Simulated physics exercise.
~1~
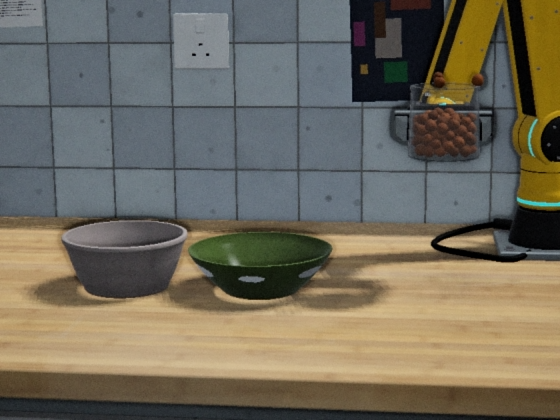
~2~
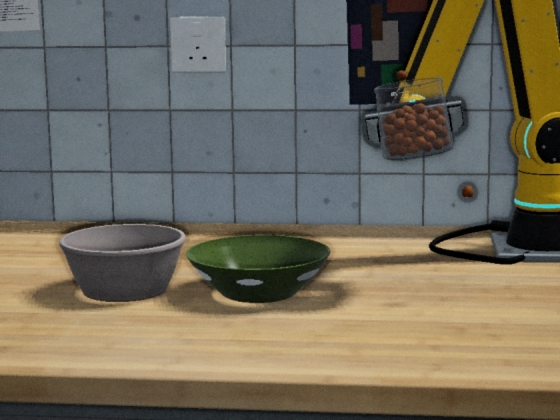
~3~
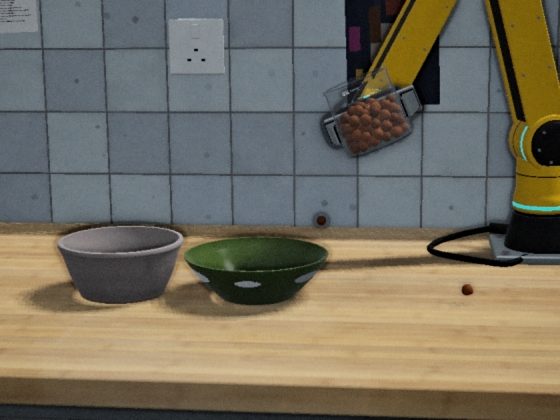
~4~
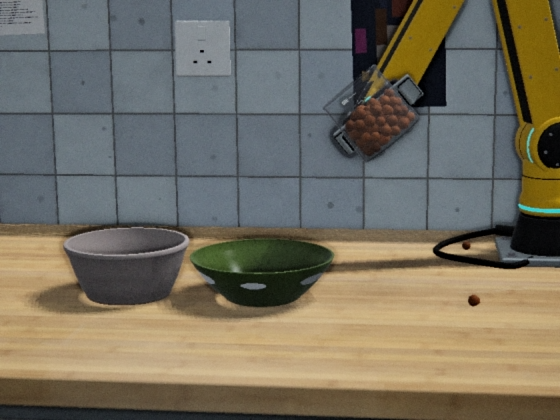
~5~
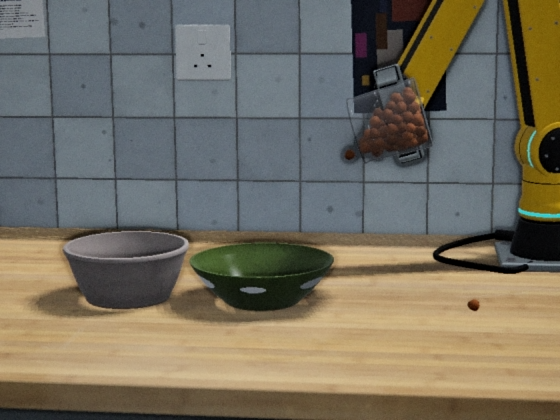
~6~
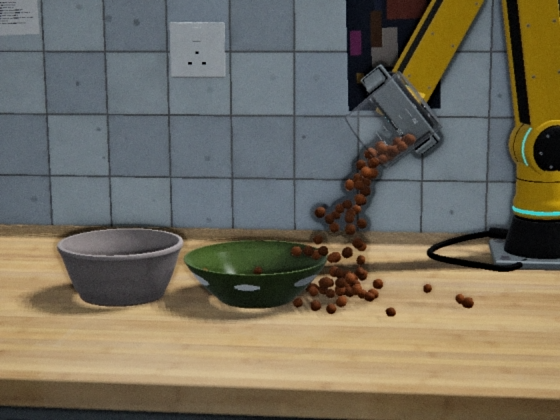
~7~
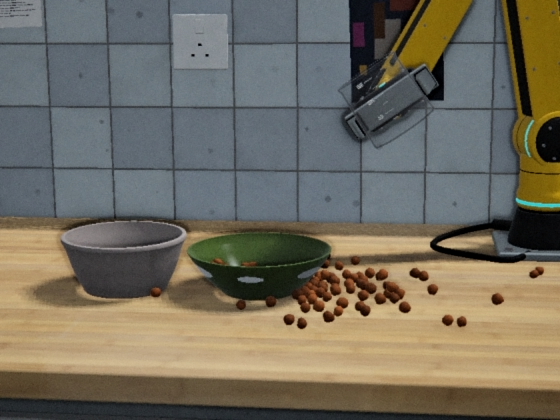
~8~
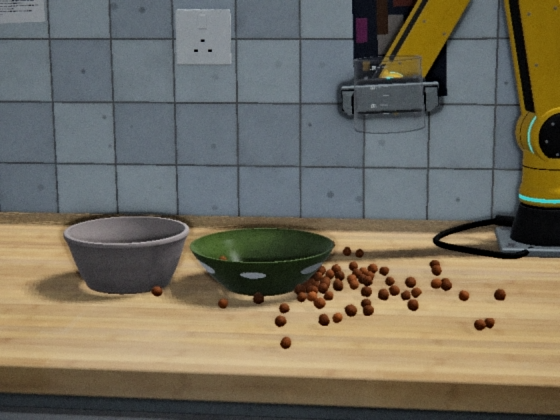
Yellow robot arm tipping a clear beaker of hazelnuts beside a green bowl, spilling most onto the wooden table, then righting it.
